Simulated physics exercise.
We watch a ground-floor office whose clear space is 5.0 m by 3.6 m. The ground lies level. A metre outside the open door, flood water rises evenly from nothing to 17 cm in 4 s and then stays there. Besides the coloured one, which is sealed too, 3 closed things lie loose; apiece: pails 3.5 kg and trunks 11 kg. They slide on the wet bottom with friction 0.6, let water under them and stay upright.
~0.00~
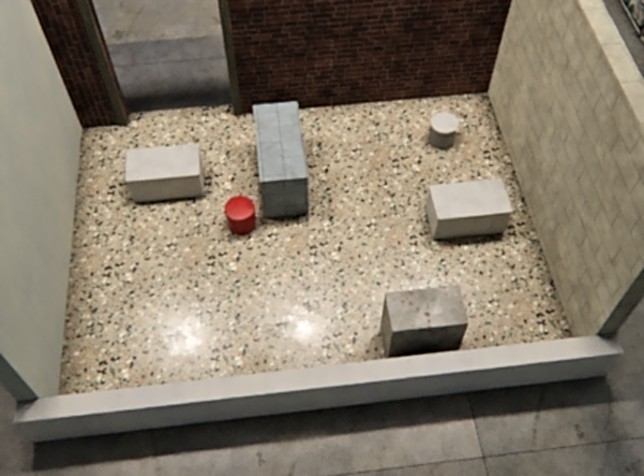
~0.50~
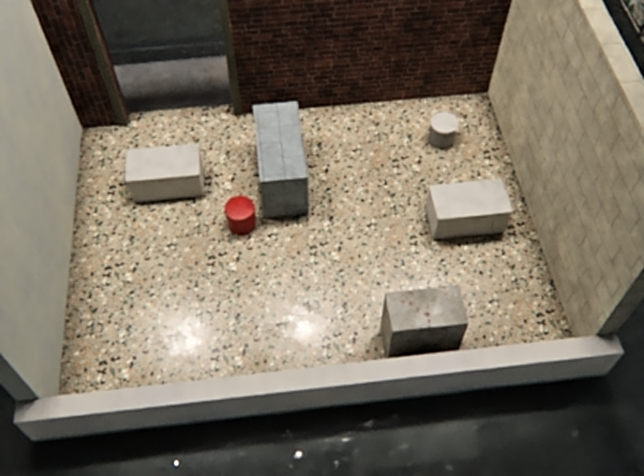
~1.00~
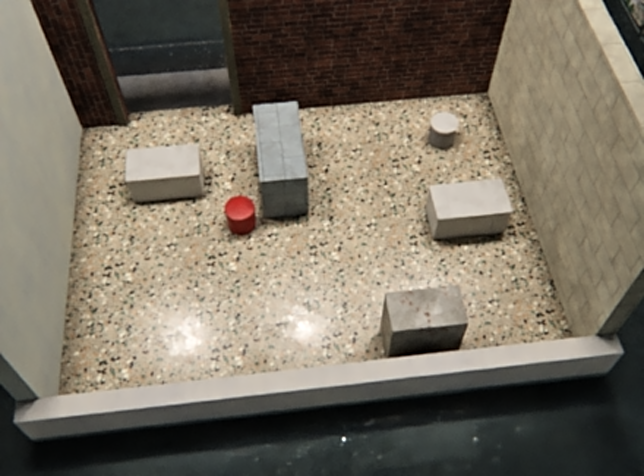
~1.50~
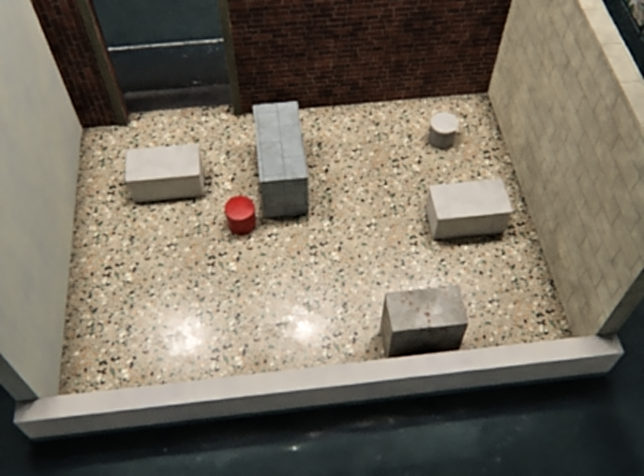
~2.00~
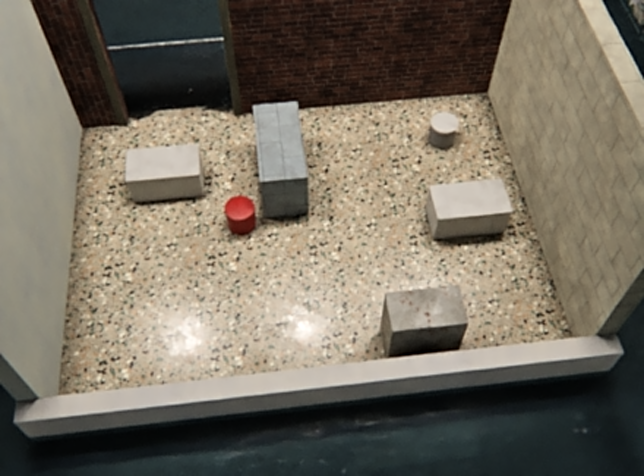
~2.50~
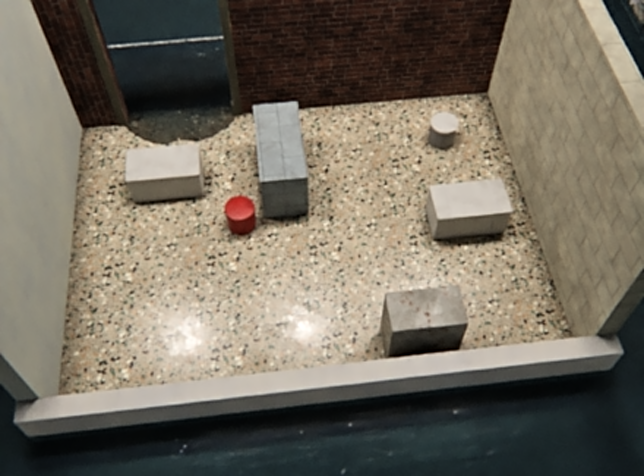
The footage shows a small office with a red pail, a pale pail and several box-like trunks standing still on a speckled floor, as dark water spreads outside and then creeps a short way in through the open doorway.
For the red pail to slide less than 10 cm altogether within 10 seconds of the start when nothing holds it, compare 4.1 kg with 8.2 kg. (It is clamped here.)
I expect that neither weight holds it.
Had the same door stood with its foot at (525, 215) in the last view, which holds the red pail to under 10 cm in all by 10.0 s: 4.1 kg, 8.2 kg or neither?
In that case the lower weight is enough.
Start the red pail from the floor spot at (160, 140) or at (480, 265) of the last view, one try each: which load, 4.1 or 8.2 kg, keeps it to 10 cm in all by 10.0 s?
In turn: Neither holds; the smaller is enough.
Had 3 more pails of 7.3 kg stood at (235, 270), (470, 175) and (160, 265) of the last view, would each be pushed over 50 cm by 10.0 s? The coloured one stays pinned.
In turn: Less, under, over.
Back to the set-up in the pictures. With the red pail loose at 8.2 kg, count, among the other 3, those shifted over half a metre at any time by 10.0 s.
That makes 1.
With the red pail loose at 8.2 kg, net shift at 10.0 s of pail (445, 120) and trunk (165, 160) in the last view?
In that order: 0 cm, 300 cm.
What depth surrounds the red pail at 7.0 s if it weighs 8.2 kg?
Roughly 5 cm.
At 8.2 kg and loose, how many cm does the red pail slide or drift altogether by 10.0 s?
Some 40 cm in all.
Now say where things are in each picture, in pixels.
The red pail at (239, 208) rests on the ground; 0.0 m2 under water; 0 of 4 have shifted, in the first picture.
The red pail at (239, 208) rests on the ground; water covers 0.0 m2; 0 of 4 have shifted, in the second picture.
The red pail at (239, 208), on the bottom; 0.0 m2 under water; 0 of 4 have shifted, in the third picture.
The red pail at (239, 208), on the bottom; 0.0 m2 under water; 0 of 4 have shifted, in the fourth picture.
The red pail at (239, 208) rests on the ground; 0.0 m2 under water; 0 of 4 have shifted, in the fifth picture.
The red pail at (239, 208), on the bottom; water covers 0.3 m2; 0 of 4 have shifted, in the sixth picture.
After 3.5 s the red pail would be 0 cm from its start with 4.1 kg and 0 cm from its start with 8.2 kg; 0 cm of water round it then.
After 4.5 s the red pail would be 12 cm from its start with 4.1 kg and 1 cm from its start with 8.2 kg; 6 cm of water round it then.
After 7.0 s the red pail would be 162 cm from its start with 4.1 kg and 36 cm from its start with 8.2 kg; 5 cm of water round it then.
After 10.0 s the red pail would be 214 cm from its start with 4.1 kg and 38 cm from its start with 8.2 kg; 6 cm of water round it then.
